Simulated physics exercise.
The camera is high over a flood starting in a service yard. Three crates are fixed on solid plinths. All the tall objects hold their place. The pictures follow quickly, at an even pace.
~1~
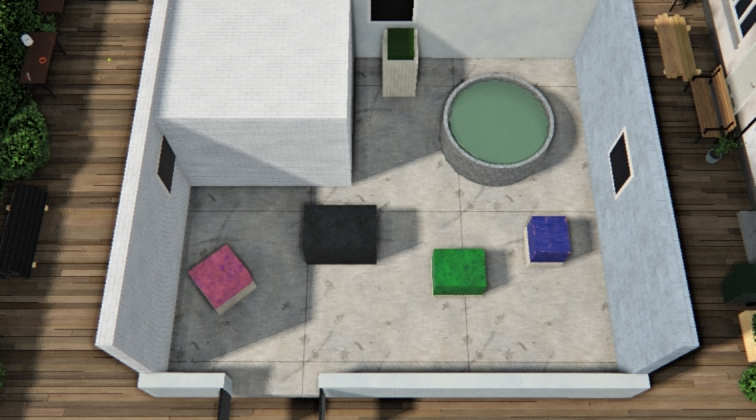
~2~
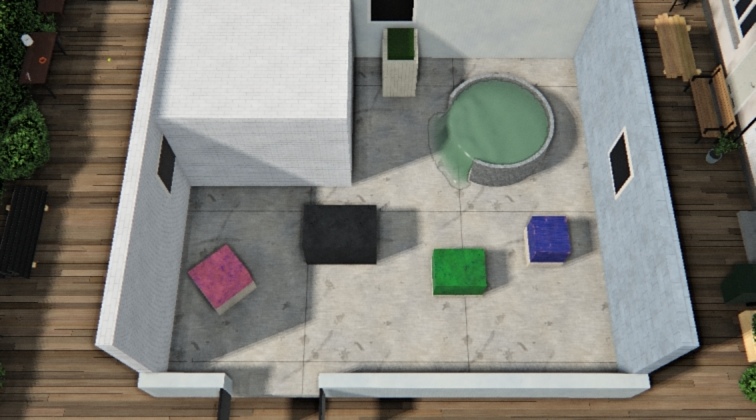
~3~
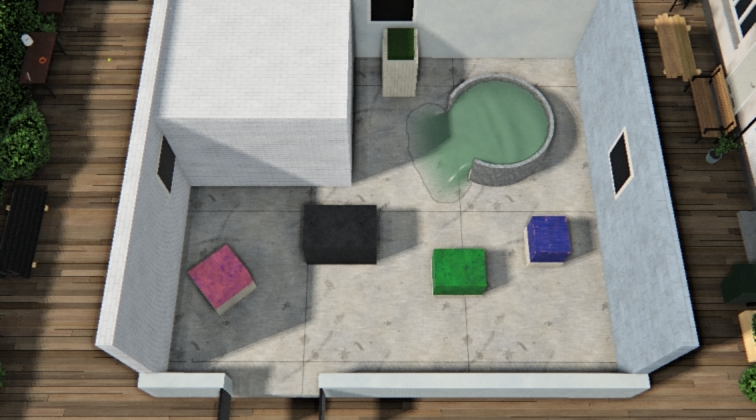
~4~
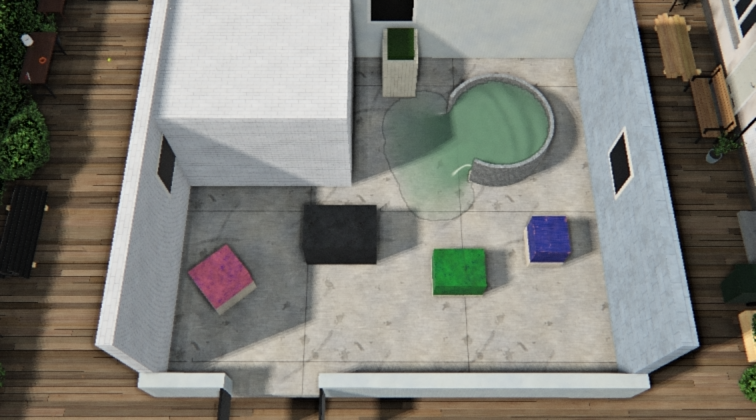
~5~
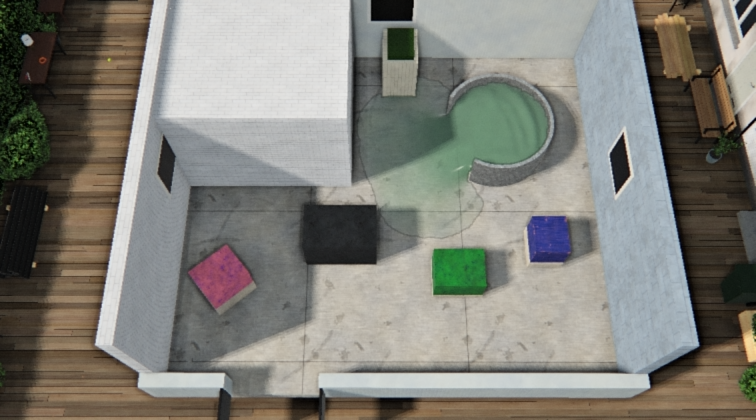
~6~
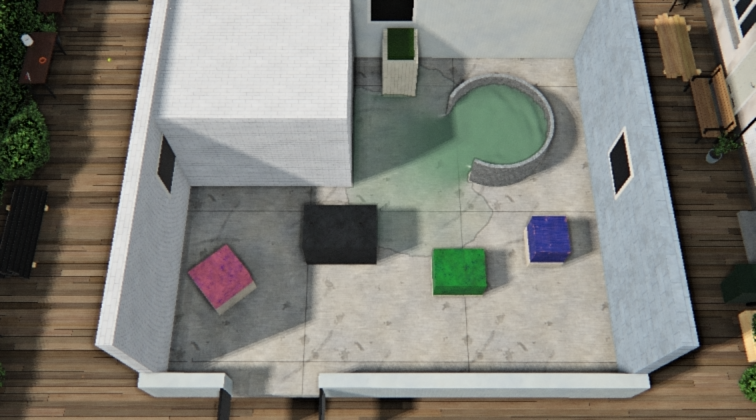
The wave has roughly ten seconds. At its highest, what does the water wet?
In the end: The blue crate keeps dry; the green crate is soaked; the pink crate keeps dry.
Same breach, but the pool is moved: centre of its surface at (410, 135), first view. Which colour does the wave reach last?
The one in blue.
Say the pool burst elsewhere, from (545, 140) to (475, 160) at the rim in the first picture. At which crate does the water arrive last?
It is the pink crate.
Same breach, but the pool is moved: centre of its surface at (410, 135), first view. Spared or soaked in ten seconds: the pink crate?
My reading: The pink crate is spared.
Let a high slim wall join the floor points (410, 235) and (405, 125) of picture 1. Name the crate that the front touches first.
That is the green-painted one.
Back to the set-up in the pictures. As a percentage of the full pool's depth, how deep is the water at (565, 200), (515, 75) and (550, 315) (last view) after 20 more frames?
Roughly 0, 4 and 0 per cent, in turn.
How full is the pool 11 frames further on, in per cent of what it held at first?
Roughly 34 per cent.
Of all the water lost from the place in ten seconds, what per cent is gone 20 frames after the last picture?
About 5 per cent.
A moment on, water covers 25 % of the floor; the blue crate not reached, the green crate water round its plinth, the pink crate not reached.
Next, water covers 40 % of the floor; the blue crate not reached, the green crate water round its plinth, the pink crate water round its plinth.
Then, water covers 55 % of the floor; the blue crate water round its plinth, the green crate water round its plinth, the pink crate water round its plinth.
Later, water covers 85 % of the floor; the blue crate water round its plinth, the green crate water round its plinth, the pink crate water round its plinth.
In the end, water covers 100 % of the floor; the blue crate stayed above the water, the green crate was topped, the pink crate stayed above the water.
